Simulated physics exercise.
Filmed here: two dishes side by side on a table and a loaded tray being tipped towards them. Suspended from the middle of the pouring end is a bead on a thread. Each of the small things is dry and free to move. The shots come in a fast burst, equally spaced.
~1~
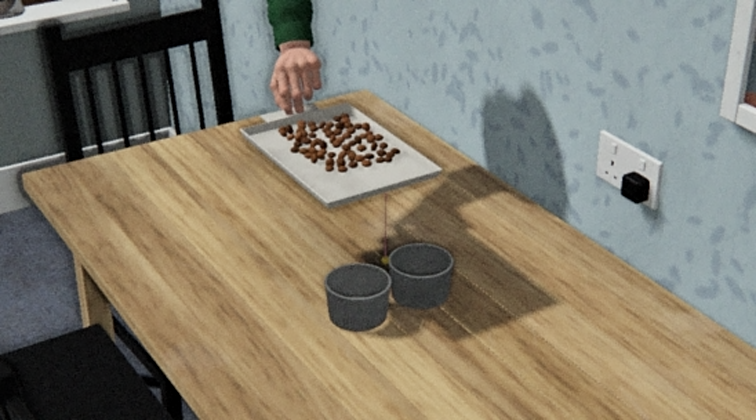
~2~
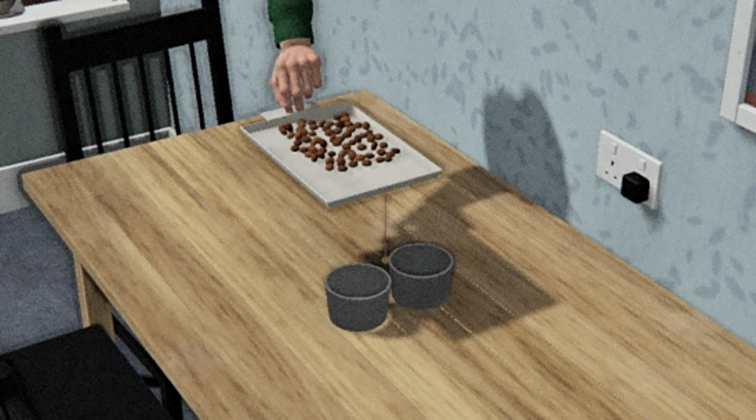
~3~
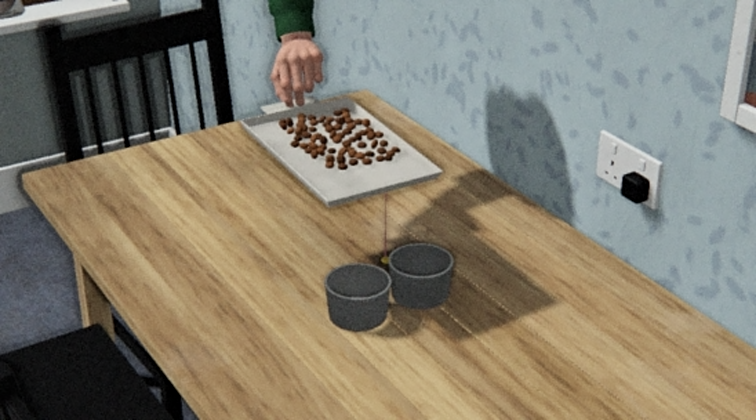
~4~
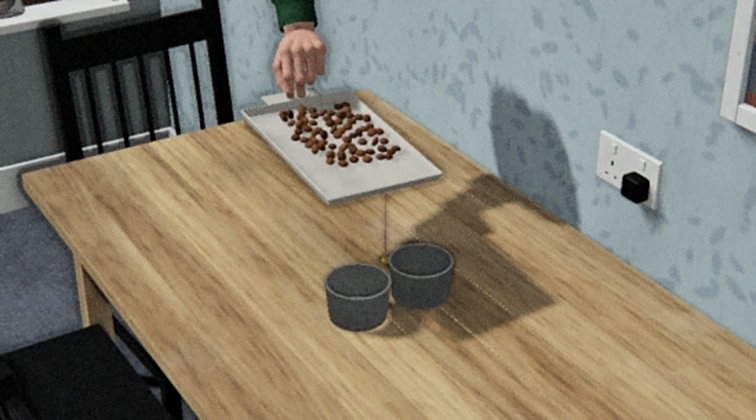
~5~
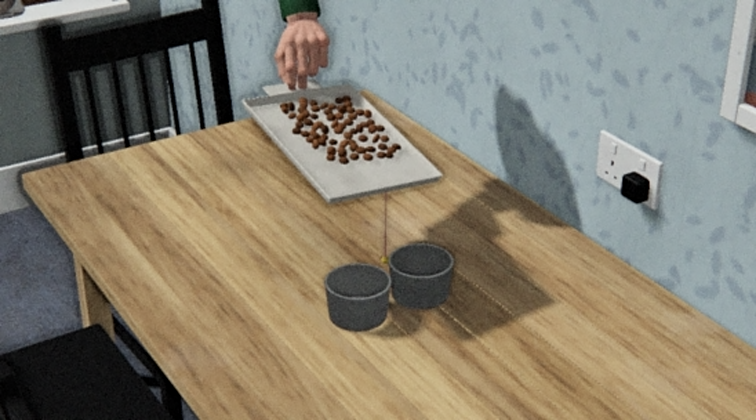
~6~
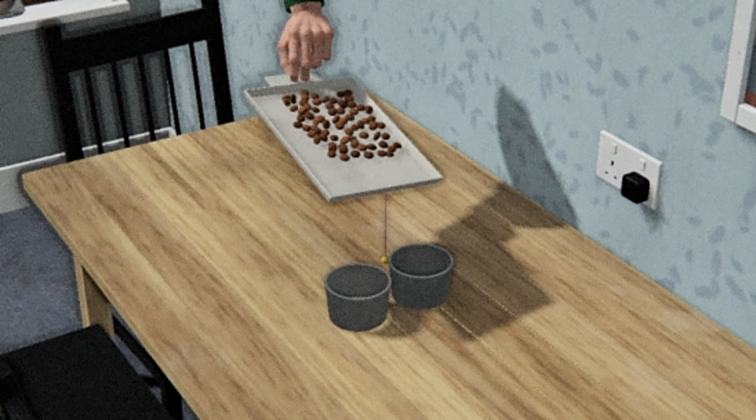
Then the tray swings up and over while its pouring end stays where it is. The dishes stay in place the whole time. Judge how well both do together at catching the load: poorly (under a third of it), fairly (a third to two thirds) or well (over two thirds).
What lands in the dishes sits in the middle, a third to two thirds of the load.
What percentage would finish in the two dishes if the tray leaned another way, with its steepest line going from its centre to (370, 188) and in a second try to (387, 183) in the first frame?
Somewhere close to 40 % the first time, 40 % the second.
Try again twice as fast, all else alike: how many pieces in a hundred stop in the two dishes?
It would come out near 30 per cent.
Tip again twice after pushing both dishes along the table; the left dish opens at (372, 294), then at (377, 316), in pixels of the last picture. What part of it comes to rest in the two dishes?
50 %, then 0 %.
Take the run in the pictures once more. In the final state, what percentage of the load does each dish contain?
About 0 % ends in the left dish and about 60 % in the right dish.
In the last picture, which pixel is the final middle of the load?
Centre at rest, last view: Approx. (436, 290).
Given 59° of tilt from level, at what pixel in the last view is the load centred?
The middle of the pieces sits at roughly (421, 176).
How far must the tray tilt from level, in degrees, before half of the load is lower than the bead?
About 75 degrees.
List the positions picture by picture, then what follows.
In the first frame, corners of the pouring end at (329, 200) and (437, 169), level; middle of the load at (333, 139), bits of dog kibble; left dish at (375, 310); right dish at (438, 288); bead on its thread at (385, 260).
In the second frame, corners of the pouring end at (329, 200) and (438, 169), level; middle of the load at (333, 138).
In the third frame, corners of the pouring end at (329, 199) and (438, 170), tipped barely, lowest at the right corner; middle of the load at (333, 135).
In the fourth frame, corners of the pouring end at (330, 197) and (438, 172), tipped a little, lowest at the right corner; middle of the load at (334, 129).
In the fifth frame, corners of the pouring end at (331, 196) and (438, 174), tipped a little, lowest at the right corner; middle of the load at (335, 124).
In the sixth frame, corners of the pouring end at (332, 194) and (438, 176), tipped a little, lowest at the right corner; middle of the load at (340, 126); left dish at (375, 310); right dish at (438, 288).
Soon after the last picture, tray tipped steeply; most on the tray; a stray few in the right dish; about a quarter in the air.
A little later, tray tipped right over; a stray few on the tray; about half in the right dish; about half outside both; a stray few in the air.
Later still, tray tipped past a quarter turn; about half in the right dish; about half outside both.
At rest, tray tipped past a quarter turn; none in the left dish; about half in the right dish; about half outside both.
